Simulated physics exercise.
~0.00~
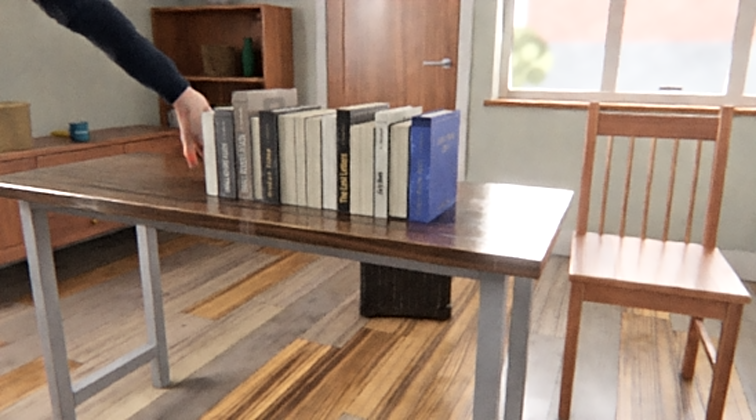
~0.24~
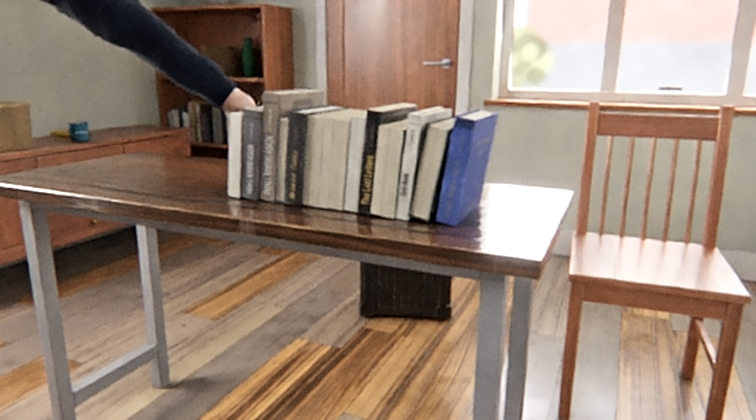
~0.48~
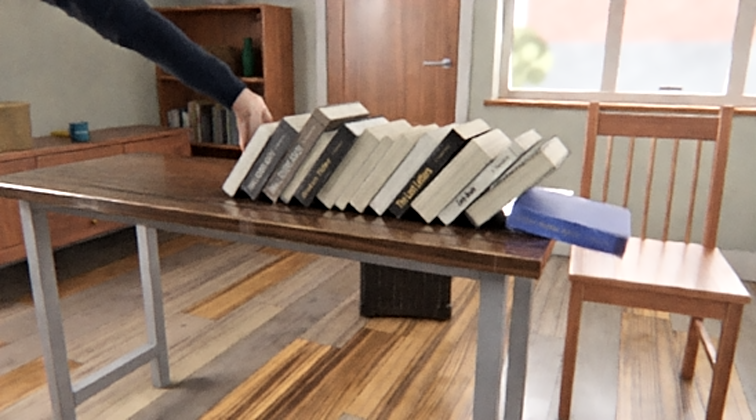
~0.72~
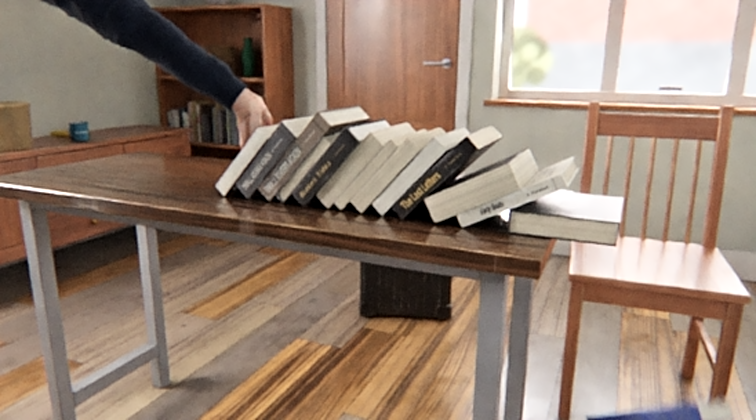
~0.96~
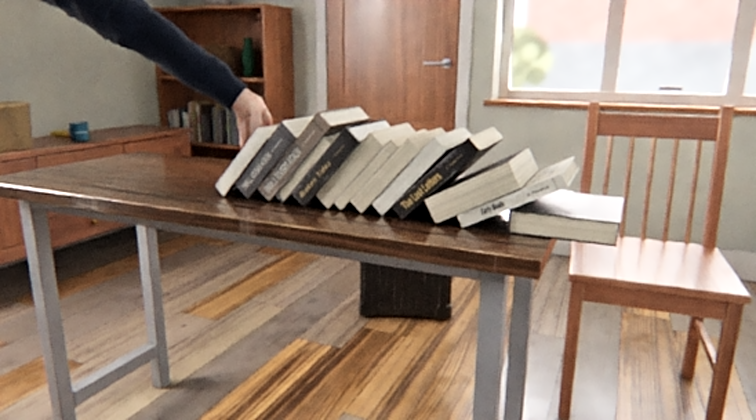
At first, a row of upright books, with a blue one at its right end, stands on a dark wooden table beside a chair as a hand reaches in from the left. The hand pushes the first book to the right, and the row slides along and begins to lean. Soon the books tilt steeply against one another, and the blue one tips over at the table's right edge. It then drops toward the floor, while the pale books behind it slump lower. Finally, the blue book is out of sight, and the rest stay on the table, most leaning, with one lying flat and jutting over the edge, the hand still at the left end.
